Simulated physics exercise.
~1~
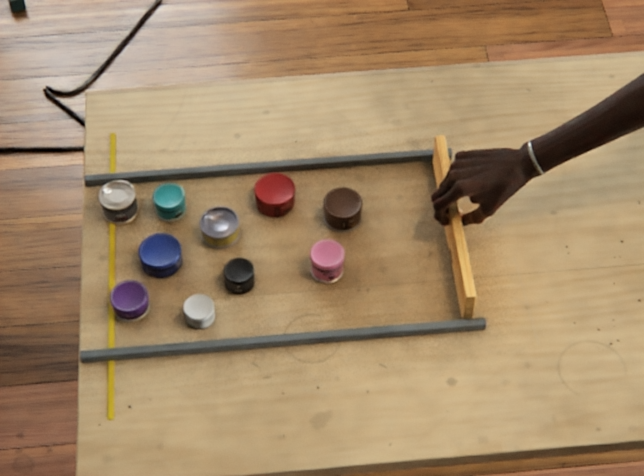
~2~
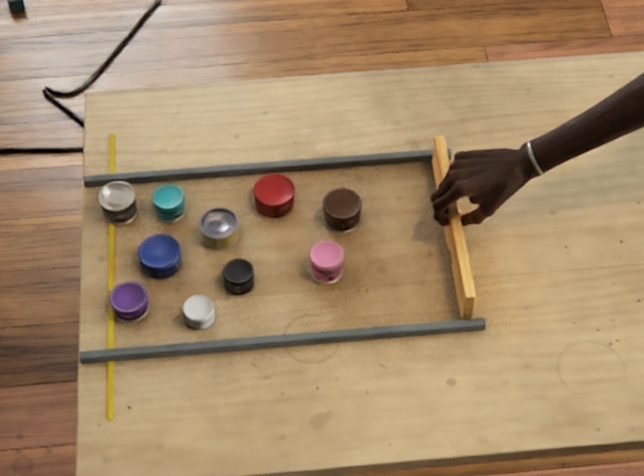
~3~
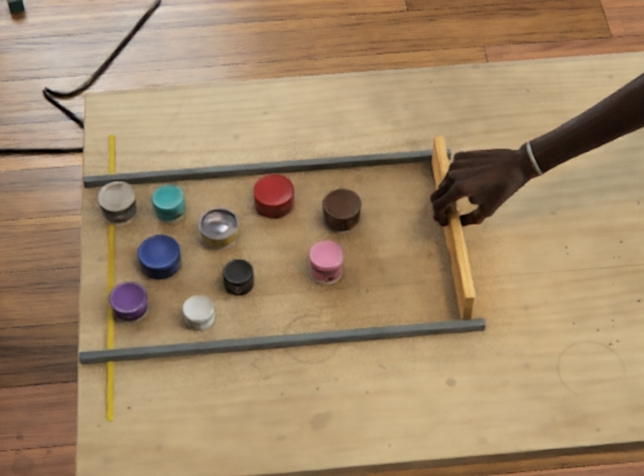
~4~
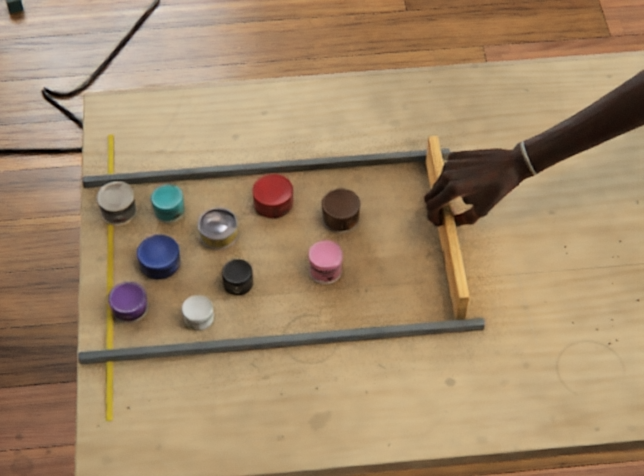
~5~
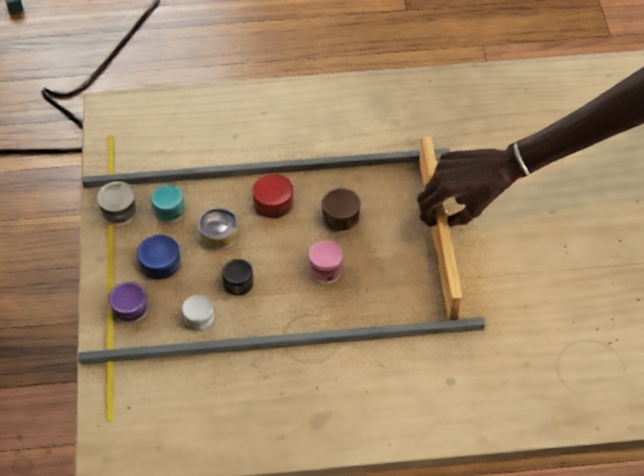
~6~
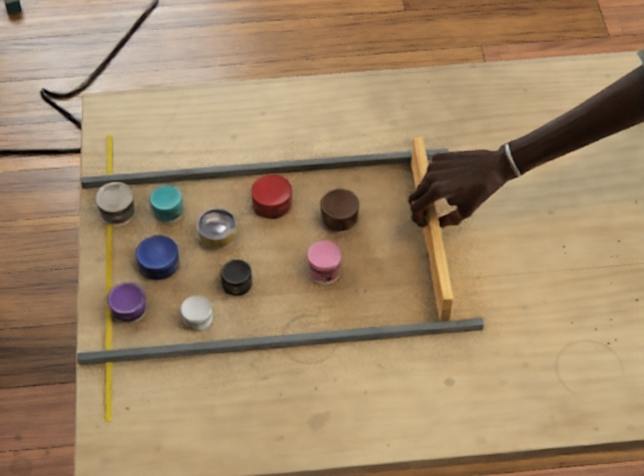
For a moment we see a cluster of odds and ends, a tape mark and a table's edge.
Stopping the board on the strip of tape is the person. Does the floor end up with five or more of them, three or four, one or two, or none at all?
I expect that five pieces or more will leave the table.
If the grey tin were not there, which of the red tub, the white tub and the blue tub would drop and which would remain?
The red tub remains - the white tub remains - the blue tub ends up below.
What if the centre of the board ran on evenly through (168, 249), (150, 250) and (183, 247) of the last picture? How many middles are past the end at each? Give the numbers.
The counts are 0, 1 and 0, in that order.
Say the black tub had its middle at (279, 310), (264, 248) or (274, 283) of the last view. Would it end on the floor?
In order, the black tub sits tight; sits tight; sits tight.
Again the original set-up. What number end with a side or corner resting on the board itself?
Contact count: 4.
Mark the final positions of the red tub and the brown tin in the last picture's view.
In order, first (89, 199), then (89, 230).
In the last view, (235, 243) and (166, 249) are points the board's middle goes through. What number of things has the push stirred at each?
So far 6, and 10 at the second.
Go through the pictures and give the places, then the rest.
In the first picture, grey tin (119, 203); purple pot (130, 301); blue tub (161, 256); board (453, 225); tape (112, 265).
In the second picture, purple pot (130, 302); black tub (239, 277).
In the third picture, blue tub (160, 257); brown tin (342, 211).
In the fourth picture, grey tin (117, 204); pink tin (326, 262).
In the fifth picture, purple pot (129, 302); turquoise tin (168, 204).
In the sixth picture, grey tin (116, 204); purple pot (128, 303); blue tub (158, 258); board (431, 227); tape (109, 266).
Soon after, none off yet; grey tin at rest near (116, 204); purple pot at rest near (128, 303); blue tub at rest near (158, 258).
After that, none off yet; grey tin at rest near (116, 204); purple pot at rest near (128, 303); blue tub displaced a little near (138, 267).
In the end, the number that fall off is five or more; gone, black tub, yellow tin, turquoise tin, blue tub, purple pot and grey tin.
